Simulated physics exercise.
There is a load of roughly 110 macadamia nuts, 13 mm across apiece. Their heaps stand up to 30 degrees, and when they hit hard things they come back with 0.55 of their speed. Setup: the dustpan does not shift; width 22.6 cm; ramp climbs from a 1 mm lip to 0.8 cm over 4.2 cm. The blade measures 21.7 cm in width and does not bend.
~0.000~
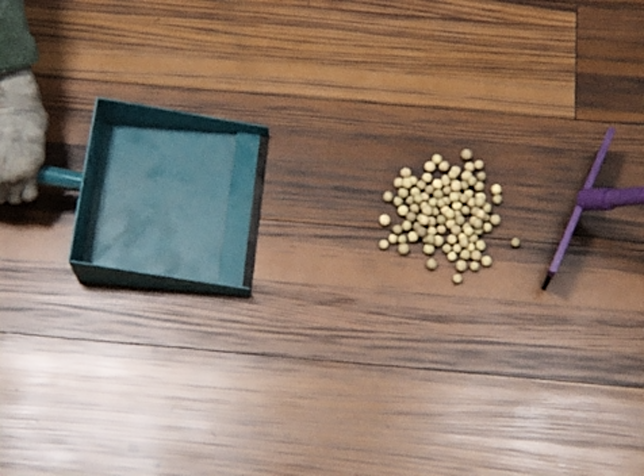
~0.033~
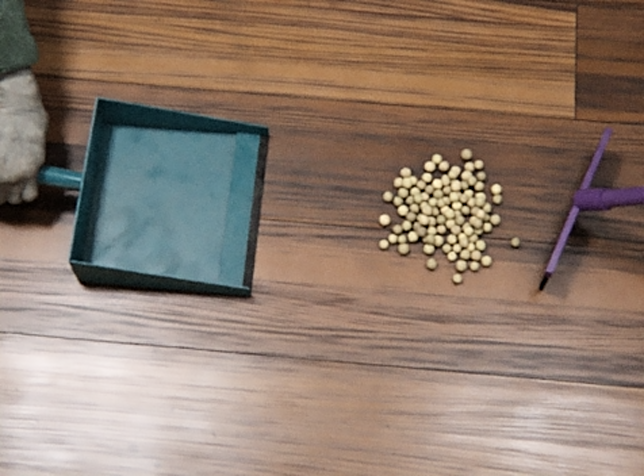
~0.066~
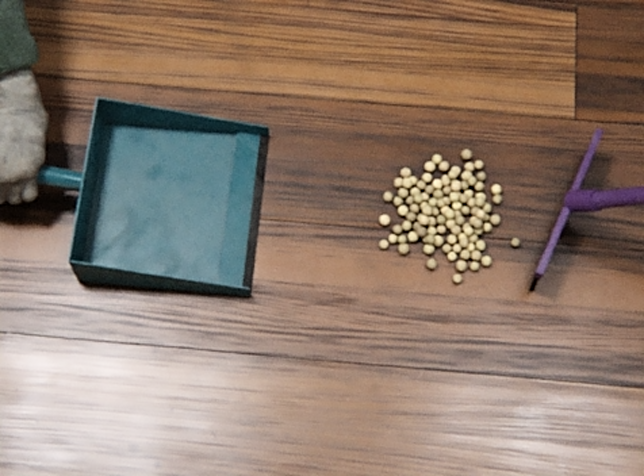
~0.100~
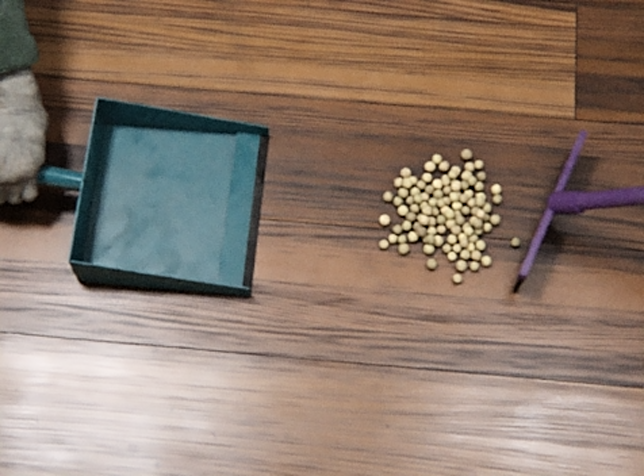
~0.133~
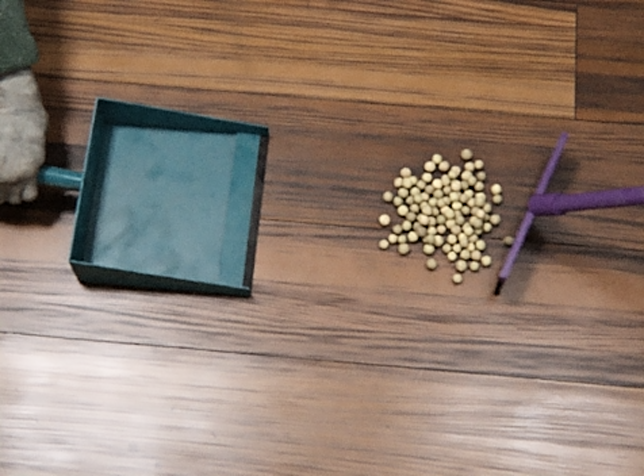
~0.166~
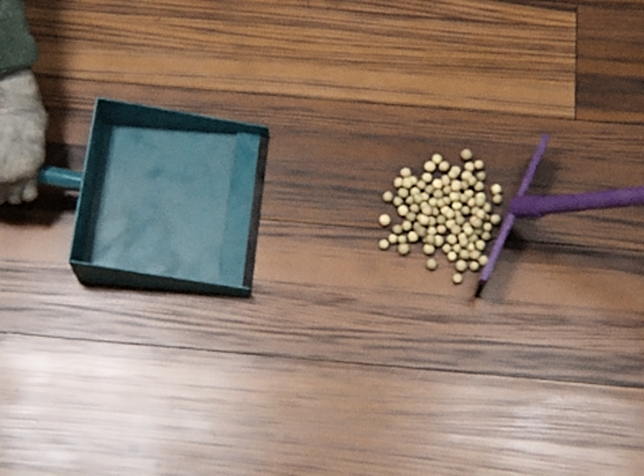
On a wood-plank floor, a gloved hand at the left holds a teal dustpan still, its open side facing a loose pile of small, round, pale tan pieces. From the right, a slanted purple blade on a handle slides leftward, closing the gap until it reaches the pile's right edge, while nearly all the pieces stay in place.
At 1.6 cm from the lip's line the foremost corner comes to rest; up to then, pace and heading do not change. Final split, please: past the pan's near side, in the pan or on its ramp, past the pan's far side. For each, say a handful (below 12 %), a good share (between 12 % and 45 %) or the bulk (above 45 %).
My prediction: Near side: It will be a small share, pan: It will be a moderate share, far side: It will be a moderate share.
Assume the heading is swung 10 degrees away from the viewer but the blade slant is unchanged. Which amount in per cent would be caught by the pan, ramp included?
The pan, ramp included, would get around 30 per cent.
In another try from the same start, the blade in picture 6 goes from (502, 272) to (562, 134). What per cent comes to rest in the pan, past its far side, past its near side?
That ends as pan 20, far 30, and near 5.
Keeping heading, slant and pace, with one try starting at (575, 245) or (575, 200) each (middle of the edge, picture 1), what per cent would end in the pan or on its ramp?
About 20 and 25 per cent.
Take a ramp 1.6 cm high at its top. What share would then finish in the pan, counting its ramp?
In that case roughly 20 percent.
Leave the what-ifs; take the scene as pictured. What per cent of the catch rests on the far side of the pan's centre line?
Estimate: Close to 50 %.
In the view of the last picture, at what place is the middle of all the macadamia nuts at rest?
In the last view, approximately (270, 173).
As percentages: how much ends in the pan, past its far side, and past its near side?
Near: 5; pan: 30; far: 30 (percent).
After 0.36 s, middle of the blade 18 cm from the lip; 0 % over the lip, far side 10 %, near side 0 %.
Then, at 0.48 s, middle of the blade 10 cm from the lip; 0 % over the lip, far side 20 %, near side 0 %.
Then, at 0.74 s, middle of the blade 5 cm from the lip; 30 % over the lip, far side 25 %, near side 5 %.
By 1.4 s all is still; near side 5 %, pan 30 %, far side 30 %, in front of the lip or behind the blade 40 %.
